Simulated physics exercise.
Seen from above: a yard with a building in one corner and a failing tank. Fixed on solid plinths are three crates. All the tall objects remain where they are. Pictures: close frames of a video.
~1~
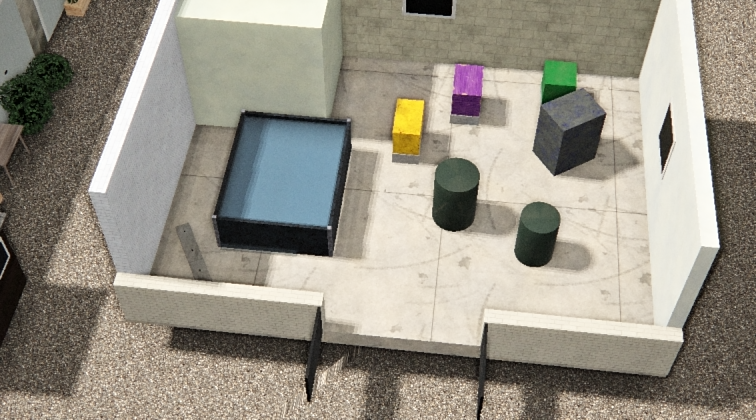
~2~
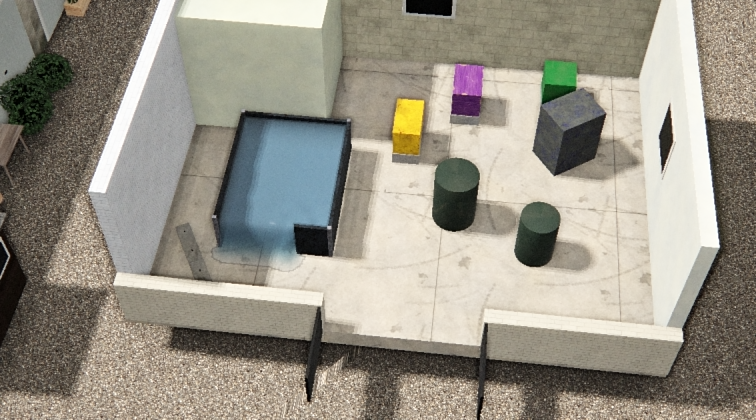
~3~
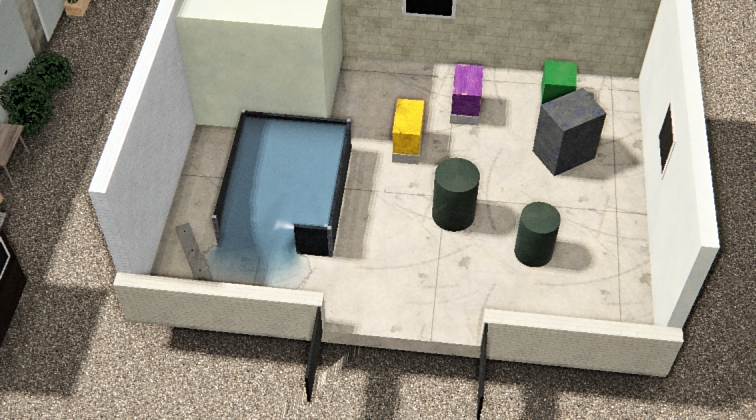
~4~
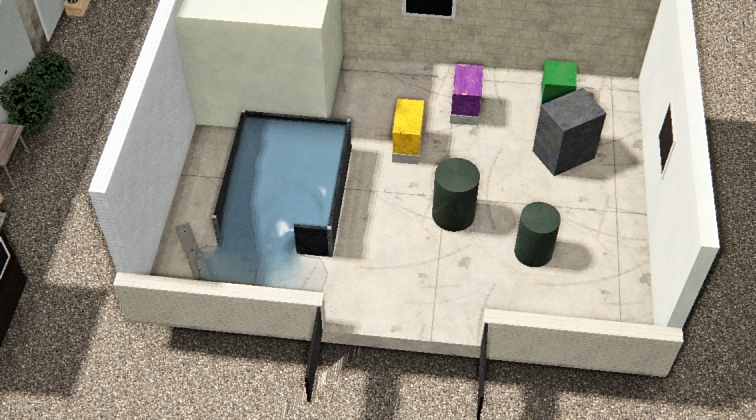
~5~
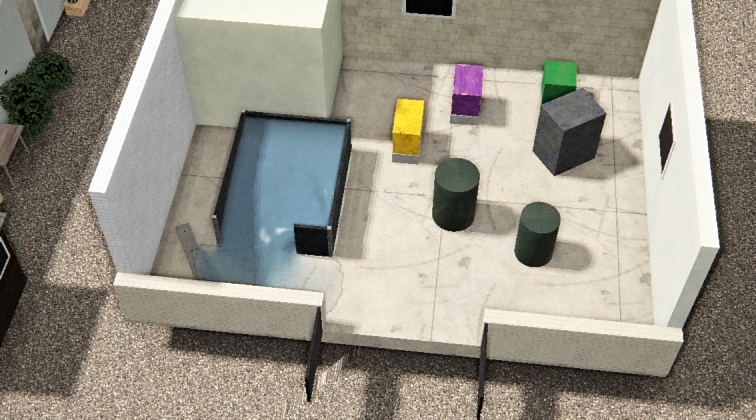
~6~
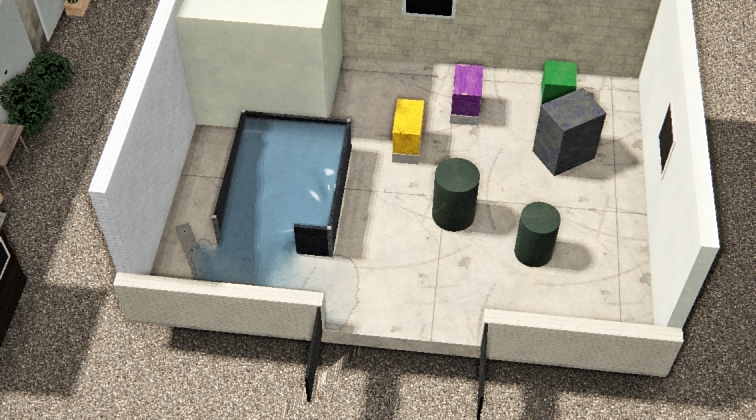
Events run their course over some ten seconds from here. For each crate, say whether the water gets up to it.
In the end the purple crate will not even get damp; the yellow crate will not even get damp; the green crate will not even get damp.
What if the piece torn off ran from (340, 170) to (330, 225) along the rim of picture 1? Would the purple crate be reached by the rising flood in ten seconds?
The purple stays clear.
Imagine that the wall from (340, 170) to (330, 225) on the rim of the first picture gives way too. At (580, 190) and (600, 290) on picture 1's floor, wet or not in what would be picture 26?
First spot swamped, second spot swamped.
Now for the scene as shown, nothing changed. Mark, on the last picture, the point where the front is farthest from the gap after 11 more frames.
Point: (518, 336) in the last picture's pixels.
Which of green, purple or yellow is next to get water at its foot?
It's the yellow one here.
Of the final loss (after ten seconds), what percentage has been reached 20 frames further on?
That comes to 35 per cent, as I work it out.
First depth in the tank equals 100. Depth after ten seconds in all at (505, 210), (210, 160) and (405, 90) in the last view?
The depths come to near 6, 20 and 6 per cent respectively.
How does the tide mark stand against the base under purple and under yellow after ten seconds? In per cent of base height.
30 %, then 50 %.
A moment on, water covers 15 % of the floor; the purple crate not reached, the yellow crate not reached, the green crate not reached.
Next, water covers 30 % of the floor; the purple crate not reached, the yellow crate not reached, the green crate not reached.
Then, water covers 55 % of the floor; the purple crate not reached, the yellow crate water round its plinth, the green crate not reached.
Later, water covers 80 % of the floor; the purple crate water round its plinth, the yellow crate water round its plinth, the green crate not reached.
In the end, water covers 95 % of the floor; the purple crate stayed above the water, the yellow crate stayed above the water, the green crate stayed above the water.
